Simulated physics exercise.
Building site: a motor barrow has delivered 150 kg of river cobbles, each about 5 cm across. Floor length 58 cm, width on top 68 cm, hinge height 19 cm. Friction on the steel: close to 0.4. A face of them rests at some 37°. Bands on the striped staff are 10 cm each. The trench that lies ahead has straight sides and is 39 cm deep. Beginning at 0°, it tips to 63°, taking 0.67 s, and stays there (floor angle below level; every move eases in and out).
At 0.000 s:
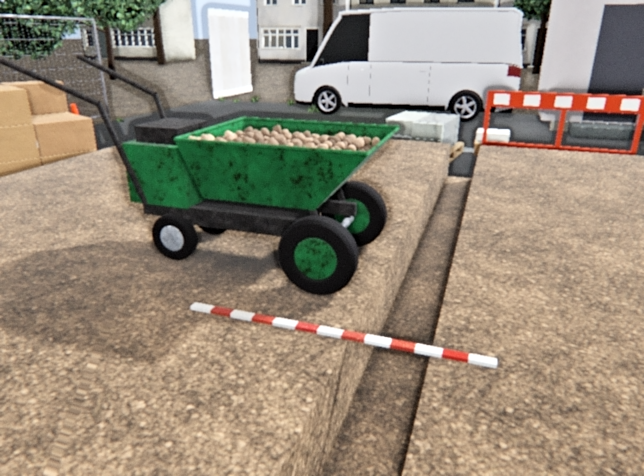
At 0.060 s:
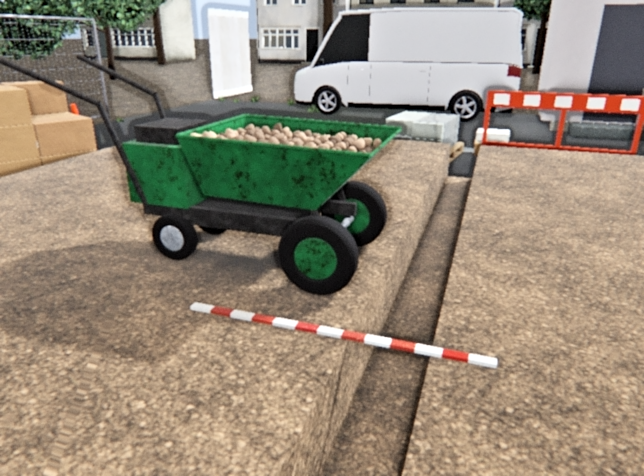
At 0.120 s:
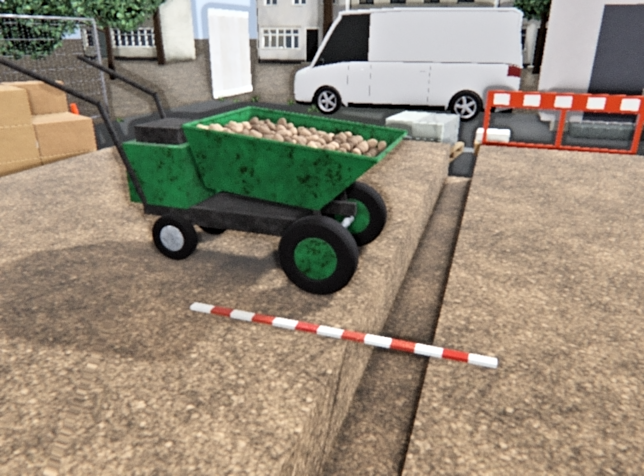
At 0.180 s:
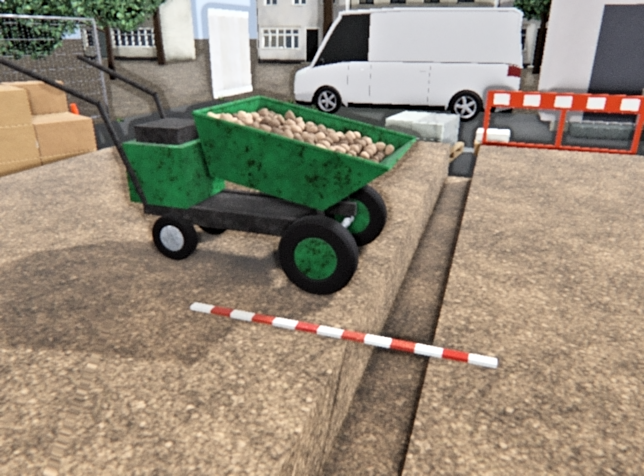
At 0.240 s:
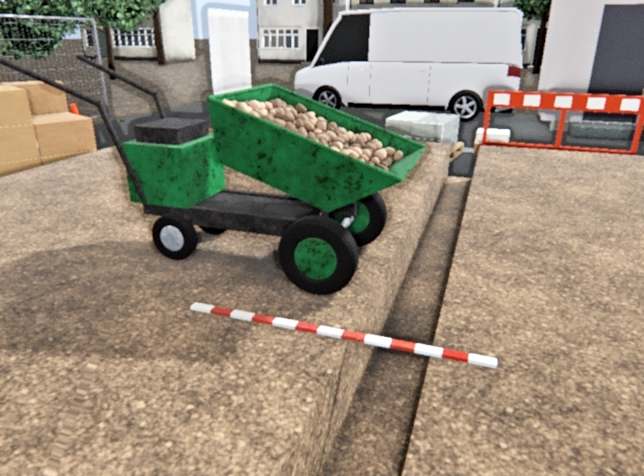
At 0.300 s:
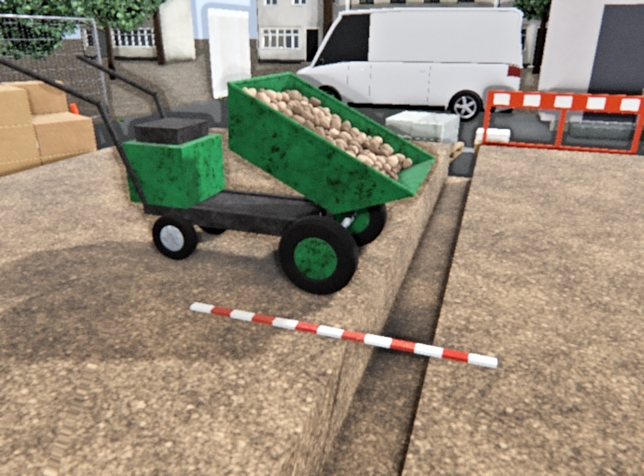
The footage shows a green wheeled barrow loaded with rounded stones beside a narrow trench, its skip sitting level at first, then tilting steadily steeper toward the right as its rear rises and its front lip lowers.
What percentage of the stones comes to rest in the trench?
About 22 per cent.
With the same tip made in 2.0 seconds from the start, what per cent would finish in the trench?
In that case some 35 per cent.
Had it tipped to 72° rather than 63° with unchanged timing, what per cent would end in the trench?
It comes out at about 10 percent.
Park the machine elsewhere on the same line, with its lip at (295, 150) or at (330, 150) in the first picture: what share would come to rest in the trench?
Around 75 and then 50 percent.
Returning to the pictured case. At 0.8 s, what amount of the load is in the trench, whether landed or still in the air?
Approx. 0 % of the load.
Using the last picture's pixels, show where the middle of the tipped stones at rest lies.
About (504, 288).
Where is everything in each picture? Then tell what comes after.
In the first frame, lip at (367, 154), floor tilted 0°, highest stones at (295, 137).
In the second frame, lip at (370, 156), floor tilted 1°, highest stones at (275, 134); the stones move at 0.3 m/s on average.
In the third frame, lip at (378, 161), floor tilted 5°, highest stones at (268, 128); the stones move at 0.7 m/s on average.
In the fourth frame, the skip is at 11°, its lip at (389, 169); the top of the load is at (262, 118); the stones move at 0.9 m/s on average.
In the fifth frame, the skip is at 18°, its lip at (401, 180); the top of the load is at (271, 107); the stones move at 1.1 m/s on average.
In the sixth frame, lip at (414, 195), floor tilted 27°, highest stones at (284, 97); the stones move at 1.2 m/s on average.
After 0.5 s the floor is at 53°; 100 % in the skip; the foremost stones are at (425, 216).
After 0.8 s the floor is at 63°; 83 % in the skip, 1 % in the trench, 17 % past the trench; the foremost stones are at (506, 284).
After 1.1 s the floor is at 63°; 30 % in the skip, 69 % past the trench; the foremost stones are past the picture's edge.
After 3.1 s the floor is at 63°; 0 % in the skip, 22 % in the trench, 78 % past the trench; the foremost stones are past the picture's edge.
